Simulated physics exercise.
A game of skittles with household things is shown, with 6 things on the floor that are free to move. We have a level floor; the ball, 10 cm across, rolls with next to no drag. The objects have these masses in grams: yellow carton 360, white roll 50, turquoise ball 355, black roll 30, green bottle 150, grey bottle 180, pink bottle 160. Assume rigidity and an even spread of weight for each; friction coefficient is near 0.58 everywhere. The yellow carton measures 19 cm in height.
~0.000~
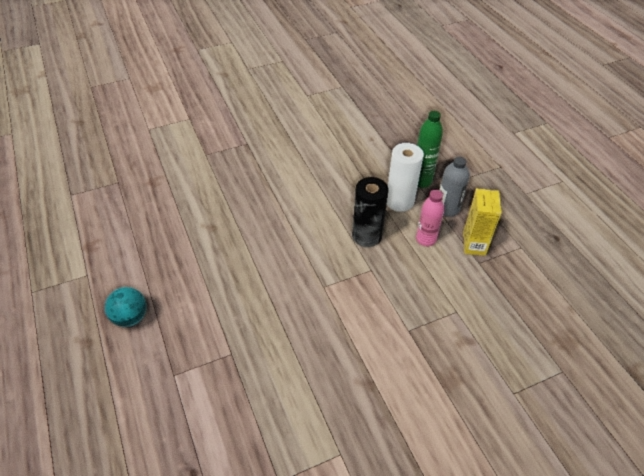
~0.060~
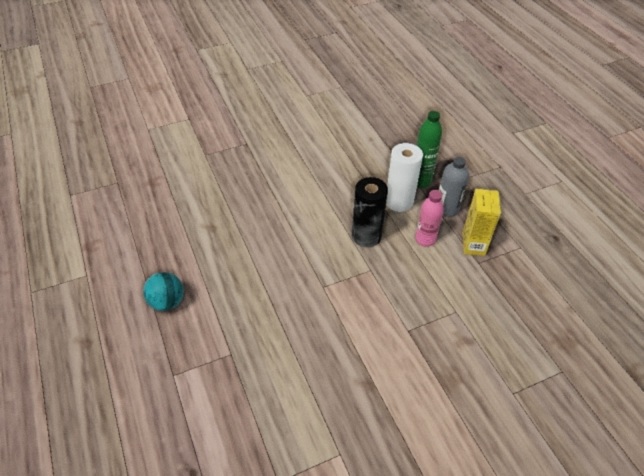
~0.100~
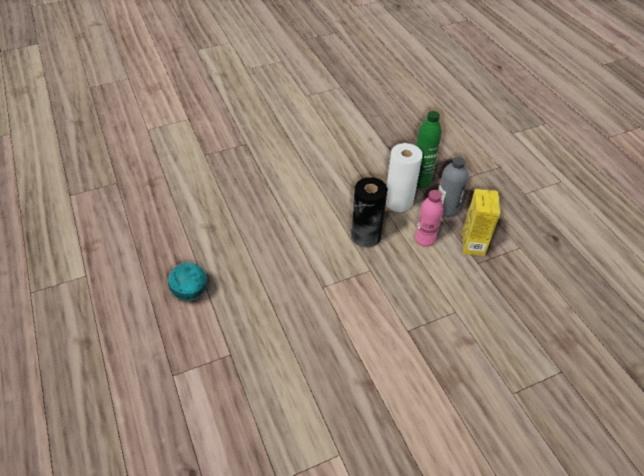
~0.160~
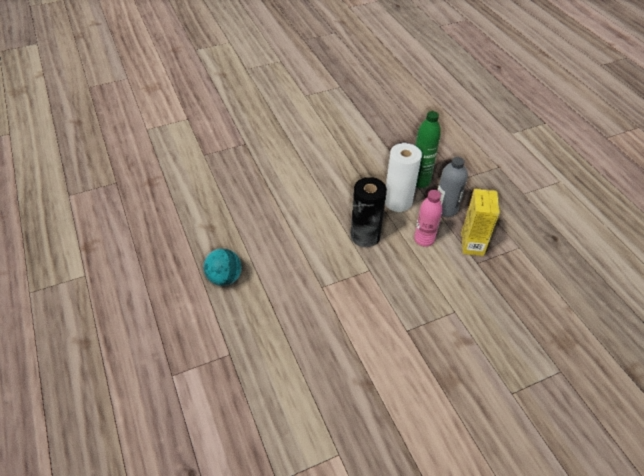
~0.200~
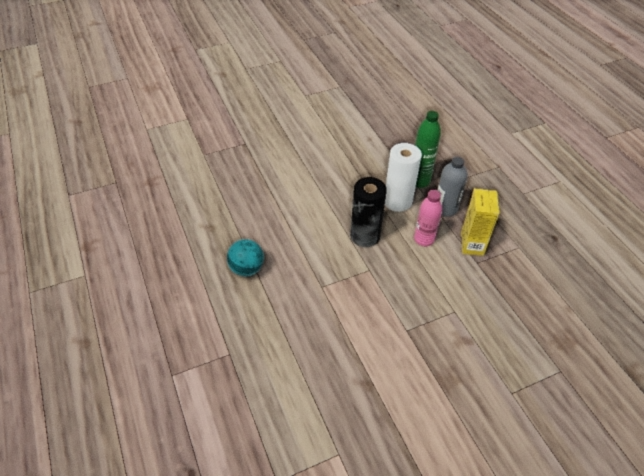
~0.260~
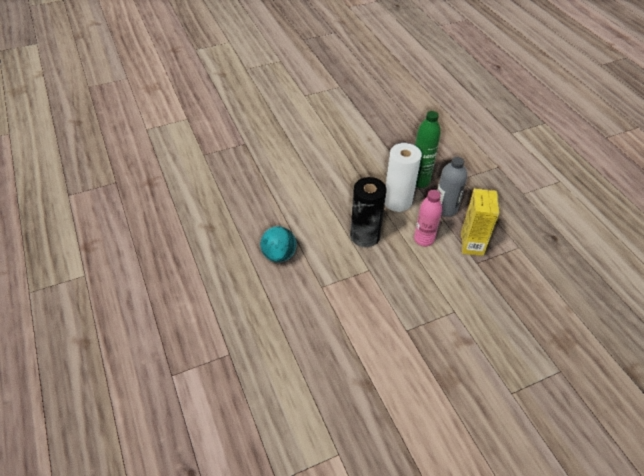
Turquoise ball rolling rightward across a wooden floor from the left, nearing a standing cluster of bottles, rolls and a yellow carton.
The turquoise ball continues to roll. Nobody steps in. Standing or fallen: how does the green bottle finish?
Fallen.
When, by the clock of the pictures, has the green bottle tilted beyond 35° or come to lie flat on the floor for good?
That first happens close to 0.9 seconds.
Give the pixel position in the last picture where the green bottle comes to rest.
It finishes at roughly (460, 135).
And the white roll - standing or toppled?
Well, the white roll tumbles down.
By 0.76 s, ball has run 100 cm; turquoise ball near (429, 177); green bottle tilted 26° near (438, 130); white roll tilted 13°; black roll tilted 13°.
By 1.56 s, ball has run 121 cm; turquoise ball near (502, 178); green bottle on its side near (452, 133); white roll tilted 45°; black roll tilted 5°.
When it is over (4.0 s), lying over on the floor, white roll and green bottle; not toppled but over 8 cm from the start, black roll; the other 3 within 8 cm of the start. End places, in pixels of the last picture, green bottle near (460, 135).
